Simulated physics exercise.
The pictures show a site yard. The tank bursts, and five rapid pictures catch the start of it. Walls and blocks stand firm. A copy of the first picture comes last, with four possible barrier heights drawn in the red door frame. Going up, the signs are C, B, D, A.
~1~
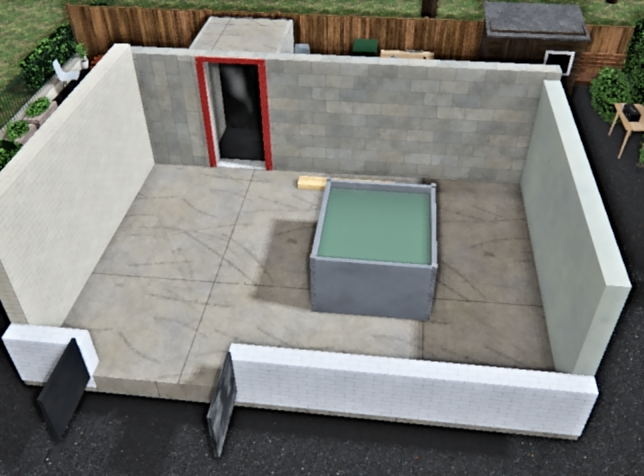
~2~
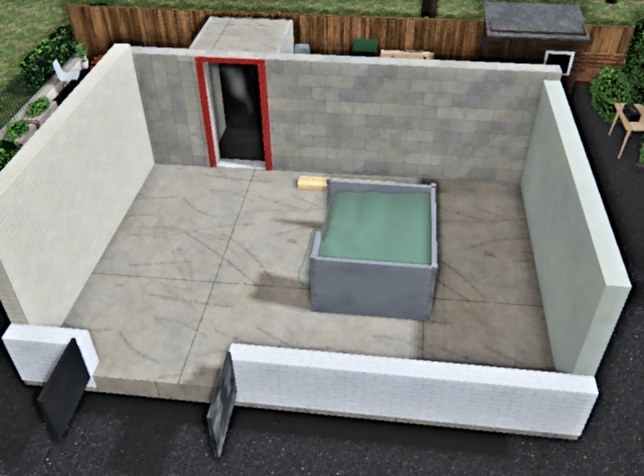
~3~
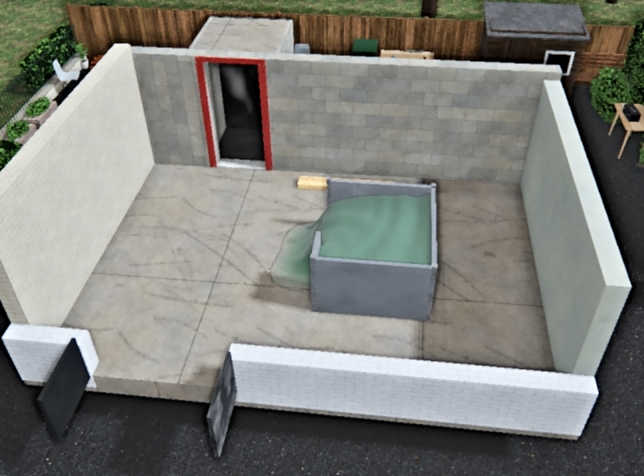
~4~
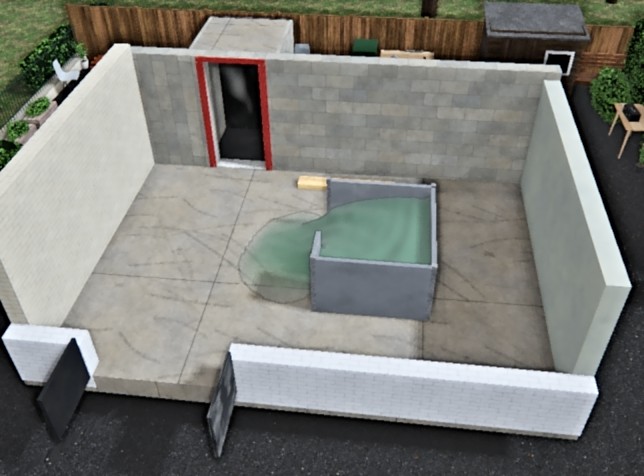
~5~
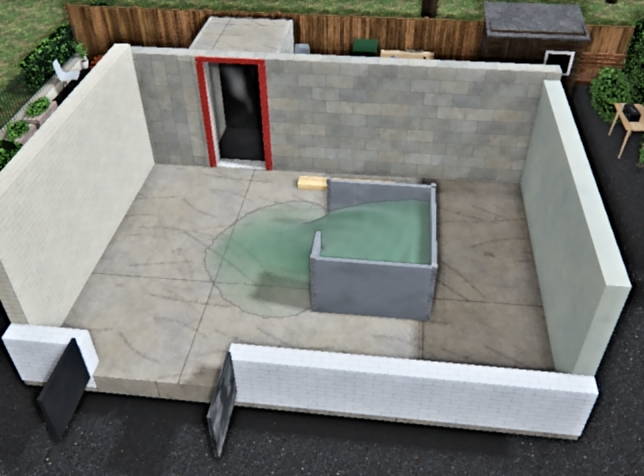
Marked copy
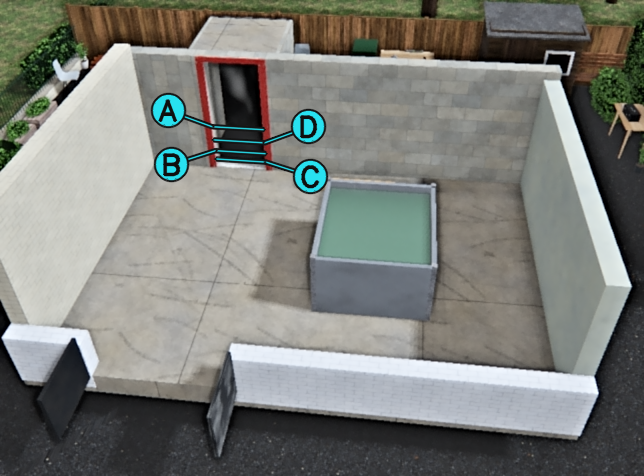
Green water sat still in a grey tank in a walled yard, then poured out through the tank's left side and spread leftward across the paved ground in a widening, rounded sheet.
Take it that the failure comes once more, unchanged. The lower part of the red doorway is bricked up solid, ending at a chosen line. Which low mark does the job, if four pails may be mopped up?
Take C.
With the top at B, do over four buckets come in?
No, that is safe.
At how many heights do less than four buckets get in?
All of the four.
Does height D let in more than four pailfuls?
No.
In cyan, A at (237, 128); B at (240, 152); C at (241, 160); D at (239, 141); from the bottom up C, B, D, A.
For height A, nothing gets over.
For height B, nothing gets over.
For height C, a bucket or two gets in.
For height D, nothing gets over.
